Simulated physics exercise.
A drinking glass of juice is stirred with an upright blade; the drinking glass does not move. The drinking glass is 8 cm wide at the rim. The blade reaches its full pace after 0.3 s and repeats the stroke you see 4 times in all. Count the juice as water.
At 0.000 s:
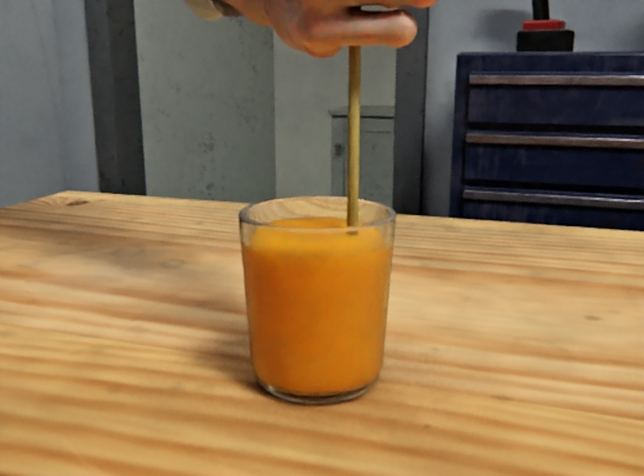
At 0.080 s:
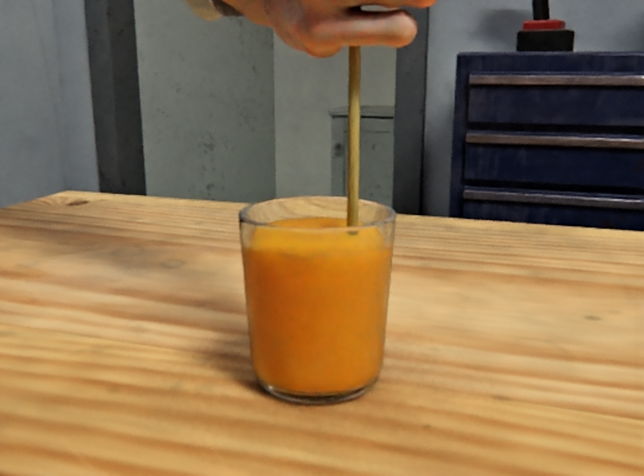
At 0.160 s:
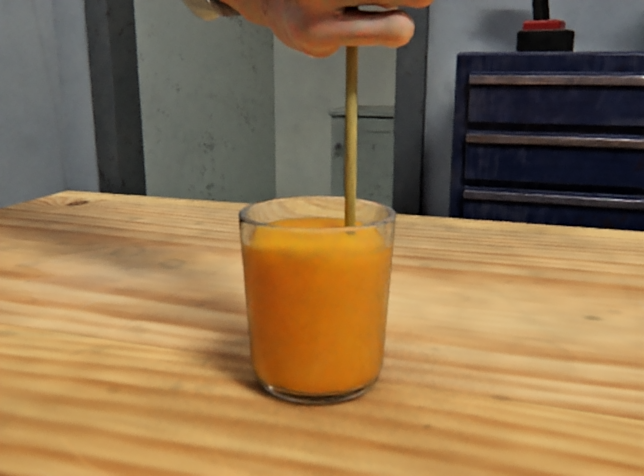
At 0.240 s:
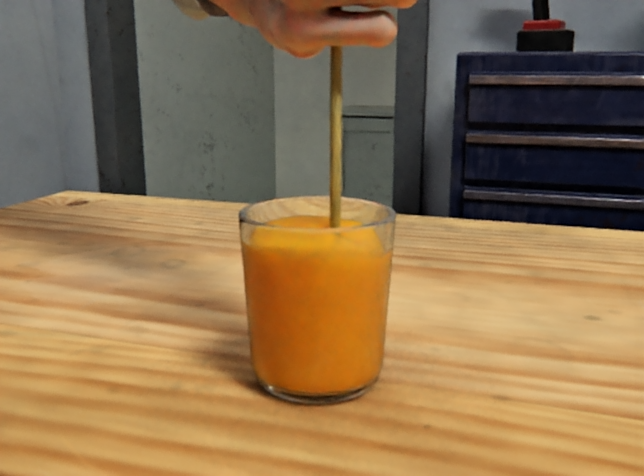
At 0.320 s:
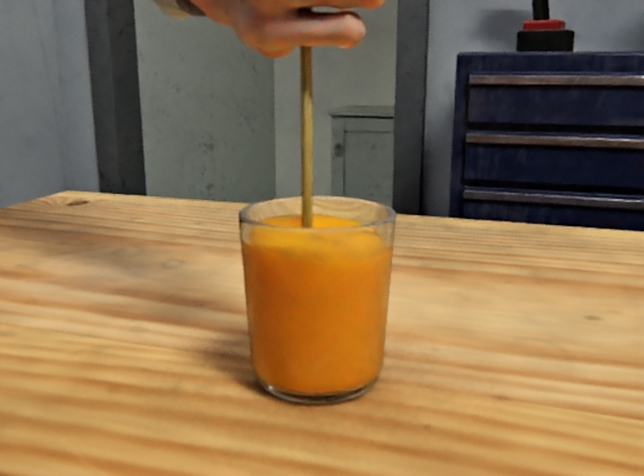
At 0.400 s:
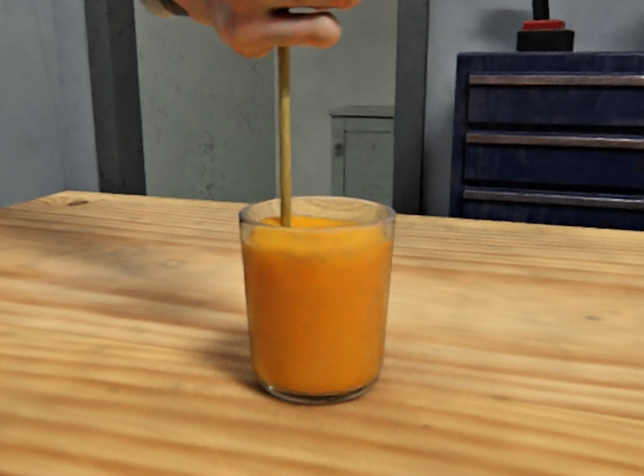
A hand moves an upright stick leftward through orange juice in a still glass.
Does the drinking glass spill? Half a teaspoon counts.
This drinking glass holds.
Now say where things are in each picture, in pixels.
In the first frame, the stem is at (354, 88); the juice meets the walls at (254, 227) and (386, 241); the rim runs from (249, 211) to (391, 221).
In the second frame, the stem is at (354, 88); the juice meets the walls at (253, 228) and (386, 240).
In the third frame, the stem is at (352, 88); the juice meets the walls at (253, 228) and (386, 242).
In the fourth frame, the stem is at (336, 88); the juice meets the walls at (253, 226) and (386, 247).
In the fifth frame, the stem is at (306, 88); the juice meets the walls at (253, 221) and (386, 241).
In the sixth frame, the stem is at (284, 88); the juice meets the walls at (253, 221) and (385, 235).
Then, 0.96 s in, 0 ml is over the rim.
Then, 1.53 s in, 0 ml is over the rim.
Then, 2.10 s in, 0 ml is over the rim.
Then, 2.66 s in, 0 ml is over the rim.
Finally, 0 ml is over the rim.
